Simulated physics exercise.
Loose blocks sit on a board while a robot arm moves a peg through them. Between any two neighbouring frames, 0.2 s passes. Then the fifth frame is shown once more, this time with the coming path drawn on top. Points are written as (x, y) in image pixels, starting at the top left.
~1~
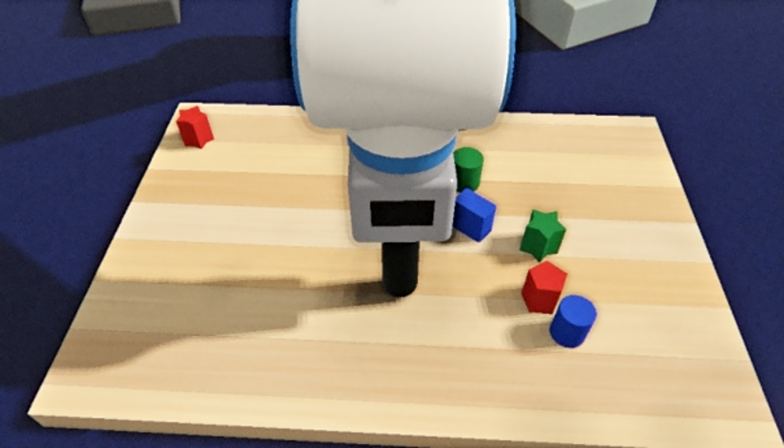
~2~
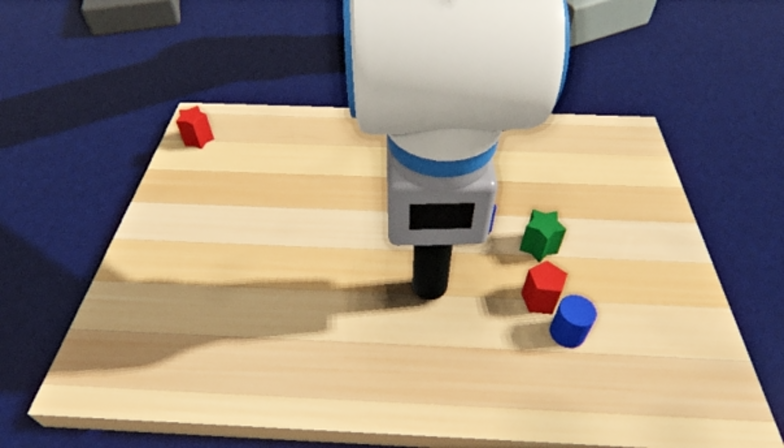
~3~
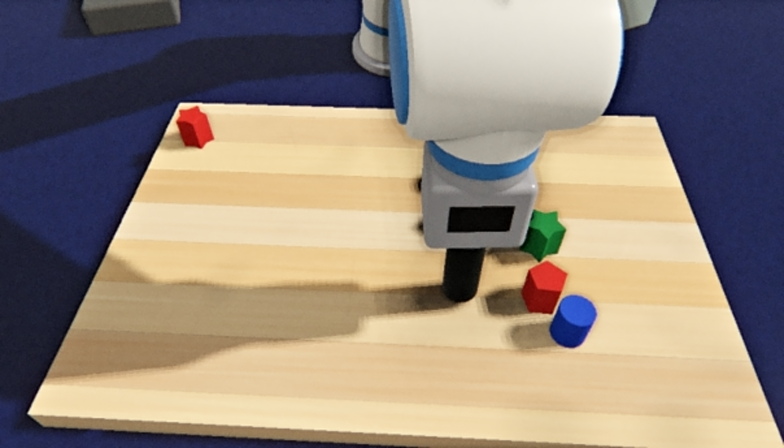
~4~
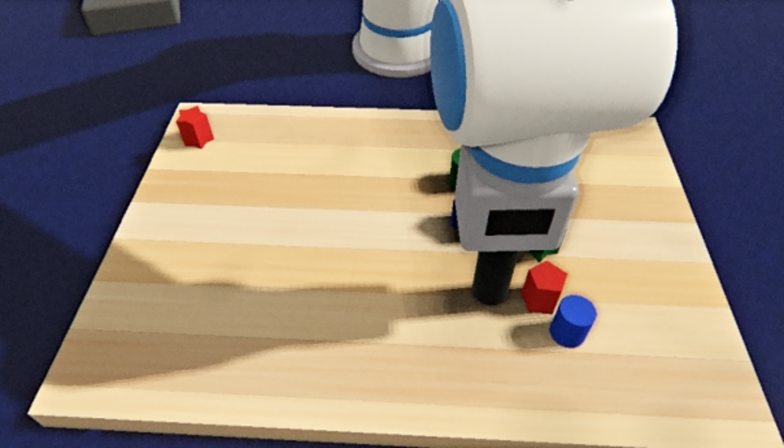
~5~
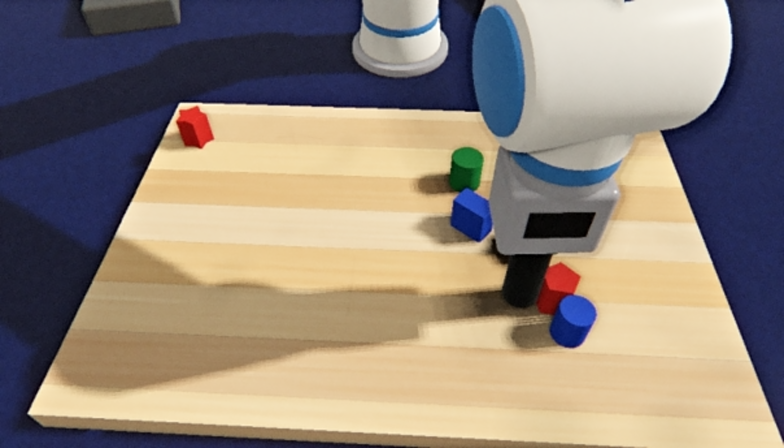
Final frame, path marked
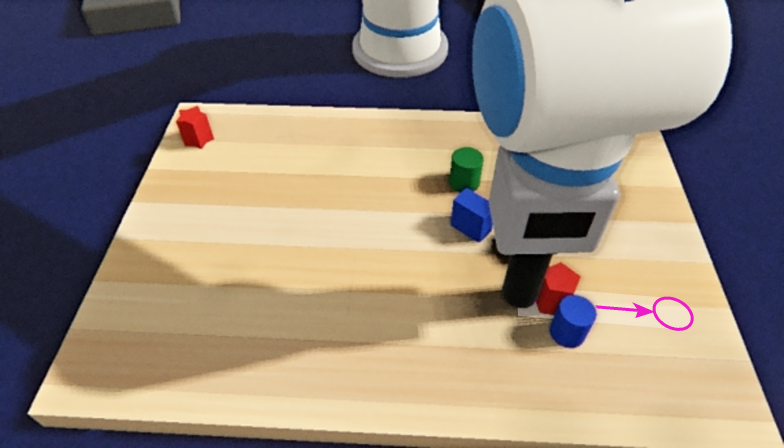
On a wooden board, a robot arm slides its peg right and nudges a red block.
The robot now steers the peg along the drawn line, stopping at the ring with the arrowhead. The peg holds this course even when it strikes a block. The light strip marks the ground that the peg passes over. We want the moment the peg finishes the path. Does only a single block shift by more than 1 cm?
Yes - that is the case.
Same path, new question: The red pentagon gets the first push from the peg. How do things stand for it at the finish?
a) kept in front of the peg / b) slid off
The one that fits is a, kept in front of the peg.
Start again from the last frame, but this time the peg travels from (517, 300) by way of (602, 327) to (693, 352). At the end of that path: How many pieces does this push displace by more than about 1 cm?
The result: Two blocks.
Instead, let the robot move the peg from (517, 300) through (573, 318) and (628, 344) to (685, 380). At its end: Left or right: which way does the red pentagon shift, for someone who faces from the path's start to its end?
That block drifts left.
Drawn move, straight from (517, 300) to (673, 313).
The first path, step by step. One third of the way, peg (572, 299); red pentagon (617, 284); blue cylinder (583, 313).
Two thirds of the way, peg (624, 303); red pentagon (672, 291), turned 20° clockwise; blue cylinder (583, 313).
At the end, peg (677, 308); green star still; red pentagon (729, 296), turned 25° clockwise; blue cylinder (583, 313).
